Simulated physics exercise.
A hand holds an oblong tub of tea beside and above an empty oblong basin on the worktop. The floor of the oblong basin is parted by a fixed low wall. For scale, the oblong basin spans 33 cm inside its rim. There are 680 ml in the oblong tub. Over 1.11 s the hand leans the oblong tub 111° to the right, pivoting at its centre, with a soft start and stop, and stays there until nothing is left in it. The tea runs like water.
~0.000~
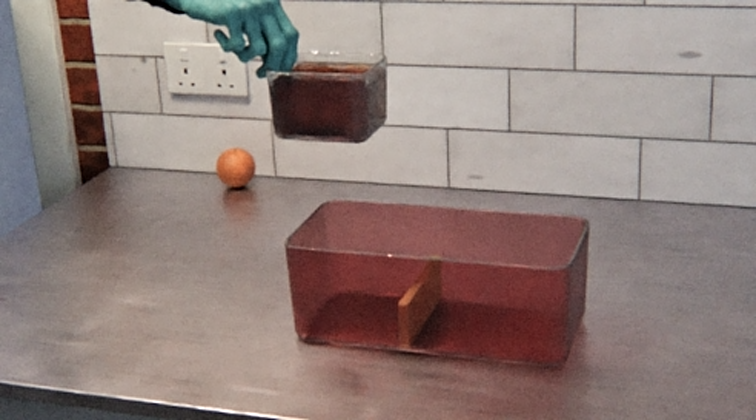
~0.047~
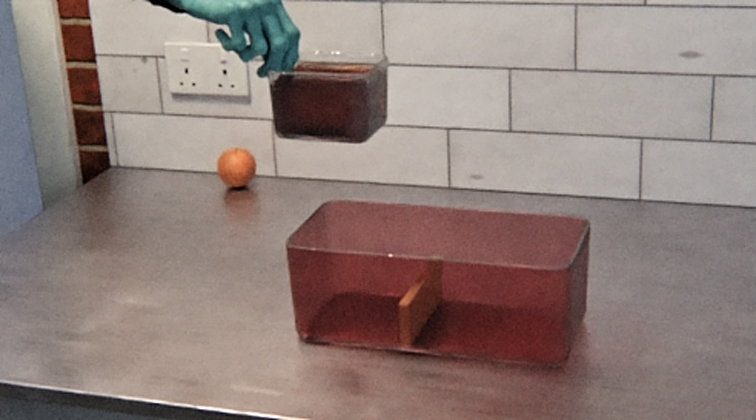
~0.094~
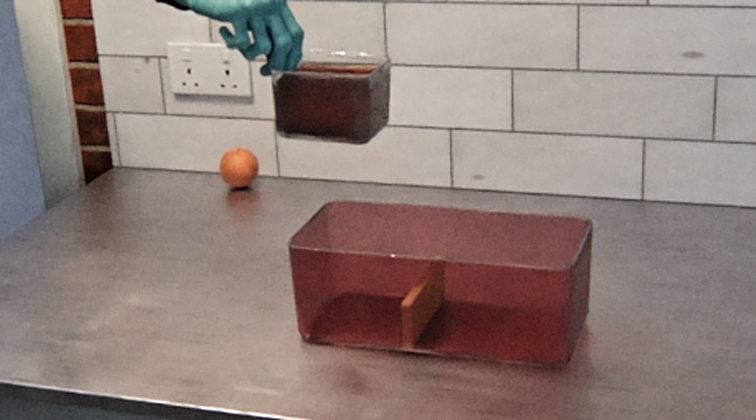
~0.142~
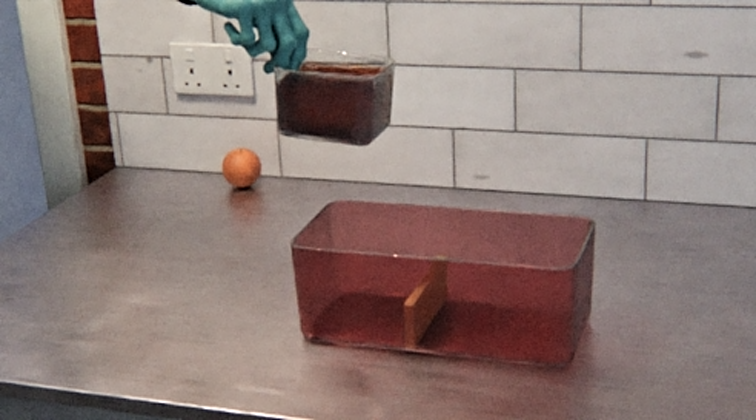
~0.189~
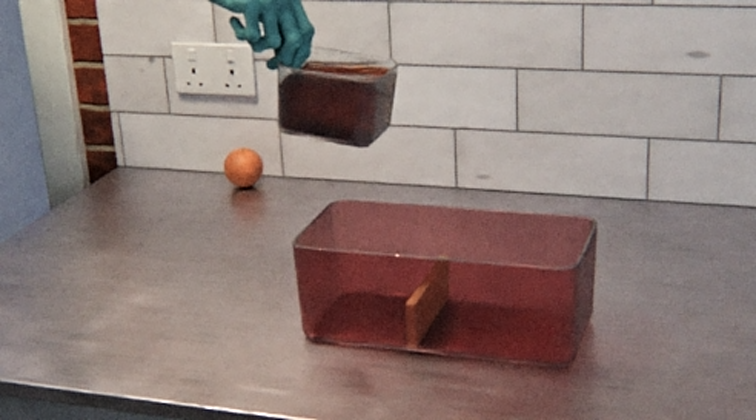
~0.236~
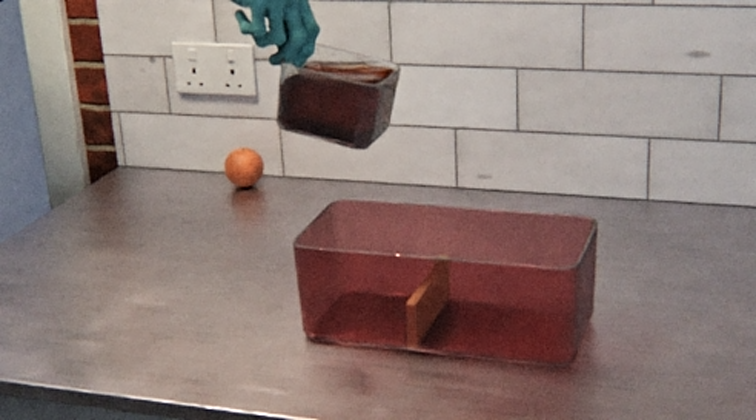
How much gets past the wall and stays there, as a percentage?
Roughly 79 per cent is past the wall.
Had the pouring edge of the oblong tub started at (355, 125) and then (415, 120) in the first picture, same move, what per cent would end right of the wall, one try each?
First 35, then 100 per cent.
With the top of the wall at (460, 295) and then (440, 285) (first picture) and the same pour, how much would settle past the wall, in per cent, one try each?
In turn about 50 and 70 per cent.
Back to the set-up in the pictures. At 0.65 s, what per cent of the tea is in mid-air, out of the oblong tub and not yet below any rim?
Some 32 per cent.
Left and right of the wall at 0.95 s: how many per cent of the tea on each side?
Some 4 per cent left and 76 right.
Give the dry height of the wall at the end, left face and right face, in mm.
Some 50 mm on the left and 36 mm on the right.
By 0.65 s the tilt is 70° and 56 per cent is still to pour, 1 is left of the wall and 11 right of it.
By 0.95 s the tilt is 105° and 9 per cent is still to pour, 4 is left of the wall and 76 right of it.
By 1.27 s the tilt is 111° and 0 per cent is still to pour, 19 is left of the wall and 79 right of it.
By 1.61 s the tilt is 111° and 0 per cent is still to pour, 20 is left of the wall and 79 right of it.
At rest 20 per cent lies left of the wall, 79 right of it and 1 outside.
